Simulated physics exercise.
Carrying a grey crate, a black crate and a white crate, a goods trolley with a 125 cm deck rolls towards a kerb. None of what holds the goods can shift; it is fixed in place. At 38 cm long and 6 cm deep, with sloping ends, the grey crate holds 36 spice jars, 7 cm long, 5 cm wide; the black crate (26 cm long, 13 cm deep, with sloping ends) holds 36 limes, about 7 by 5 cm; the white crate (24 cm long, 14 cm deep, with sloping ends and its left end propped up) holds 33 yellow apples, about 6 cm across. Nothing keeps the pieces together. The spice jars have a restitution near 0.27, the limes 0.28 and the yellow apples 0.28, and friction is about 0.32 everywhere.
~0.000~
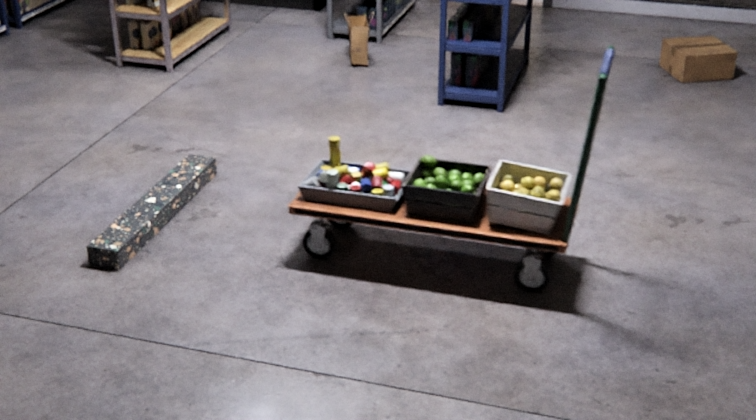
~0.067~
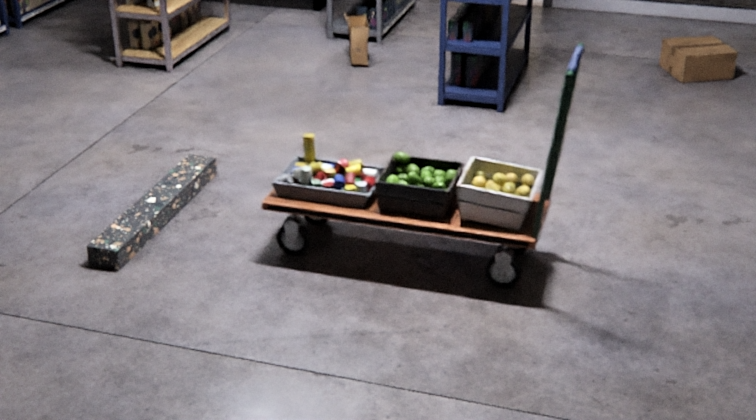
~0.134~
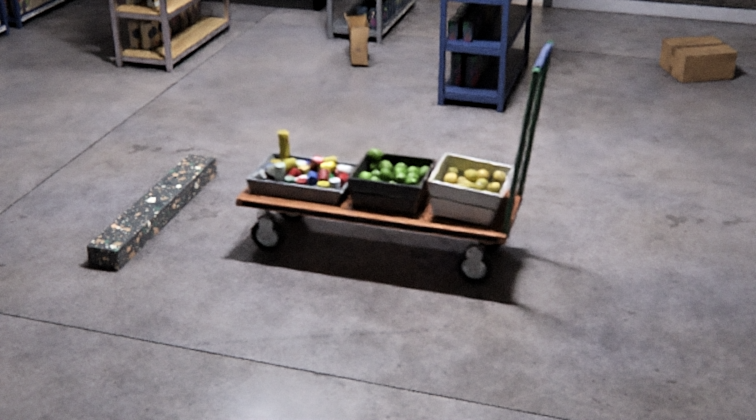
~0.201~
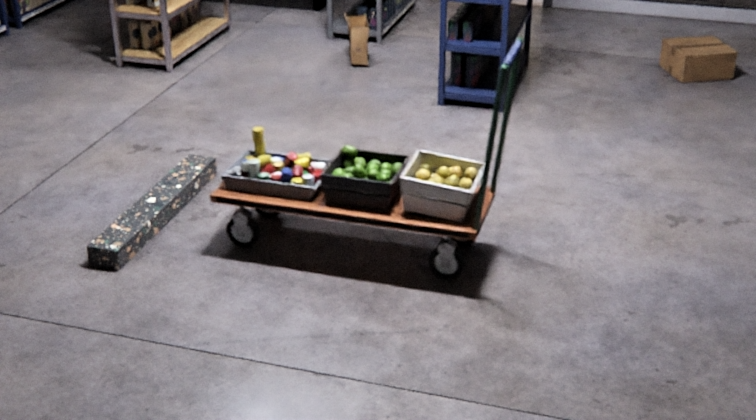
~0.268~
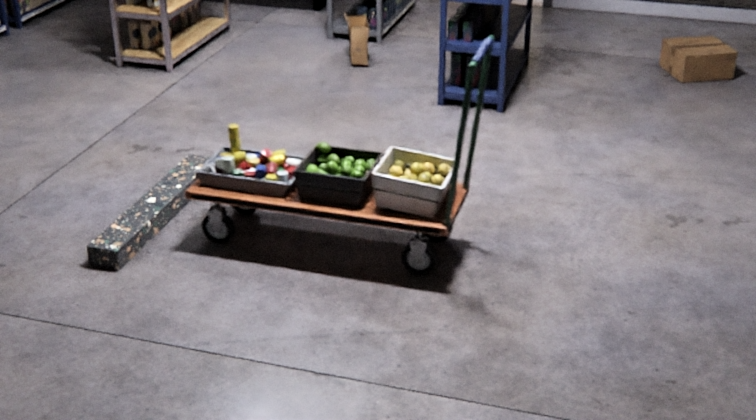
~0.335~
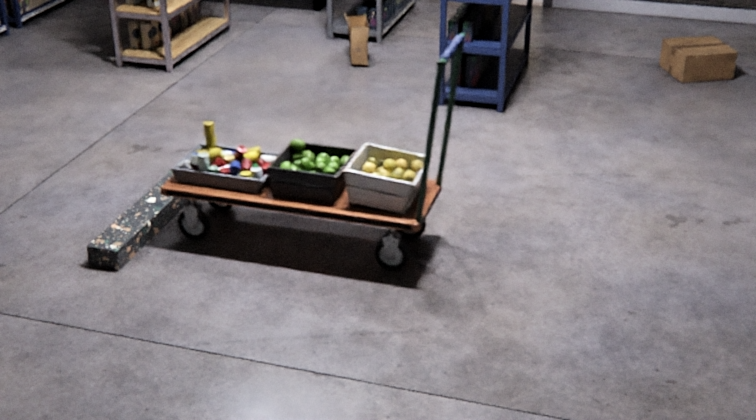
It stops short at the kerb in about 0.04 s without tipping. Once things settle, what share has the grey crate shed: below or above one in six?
The loss exceeds a sixth.
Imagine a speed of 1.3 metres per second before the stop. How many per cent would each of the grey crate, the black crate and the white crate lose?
Grey crate 10 %, black crate 0 %, white crate 0 %.
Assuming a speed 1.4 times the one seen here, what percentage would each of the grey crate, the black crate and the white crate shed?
Grey crate 40, black crate 10, white crate 0 per cent.
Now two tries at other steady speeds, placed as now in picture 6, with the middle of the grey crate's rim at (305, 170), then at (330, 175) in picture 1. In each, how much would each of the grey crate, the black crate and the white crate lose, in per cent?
For the grey crate it's 10 % and then 20 %, for the black crate 0 % and then 0 %, and for the white crate 0 % and then 0 %.
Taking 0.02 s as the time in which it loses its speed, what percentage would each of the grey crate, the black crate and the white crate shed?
In that case grey crate 30, black crate 0 and white crate 0 per cent.
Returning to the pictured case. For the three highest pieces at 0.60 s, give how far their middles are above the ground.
About 46 cm up, on average.
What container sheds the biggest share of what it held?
That would be the grey crate.
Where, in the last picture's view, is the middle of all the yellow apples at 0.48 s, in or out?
(354, 172).
After 0.38 s, contact.
After 0.48 s, the grey crate is down by 2 of 36, the black crate has all 36 and the white crate has all 33.
After 0.60 s, the grey crate is down by 5 of 36, the black crate has all 36 and the white crate has all 33.
After 0.83 s, the grey crate is down by 9 of 36, the black crate has all 36 and the white crate has all 33.
Outcome (at 1.33 s), the grey crate is down by 9 of 36, the black crate has all 36 and the white crate has all 33. Asked share, 9 of 36, 25 per cent.
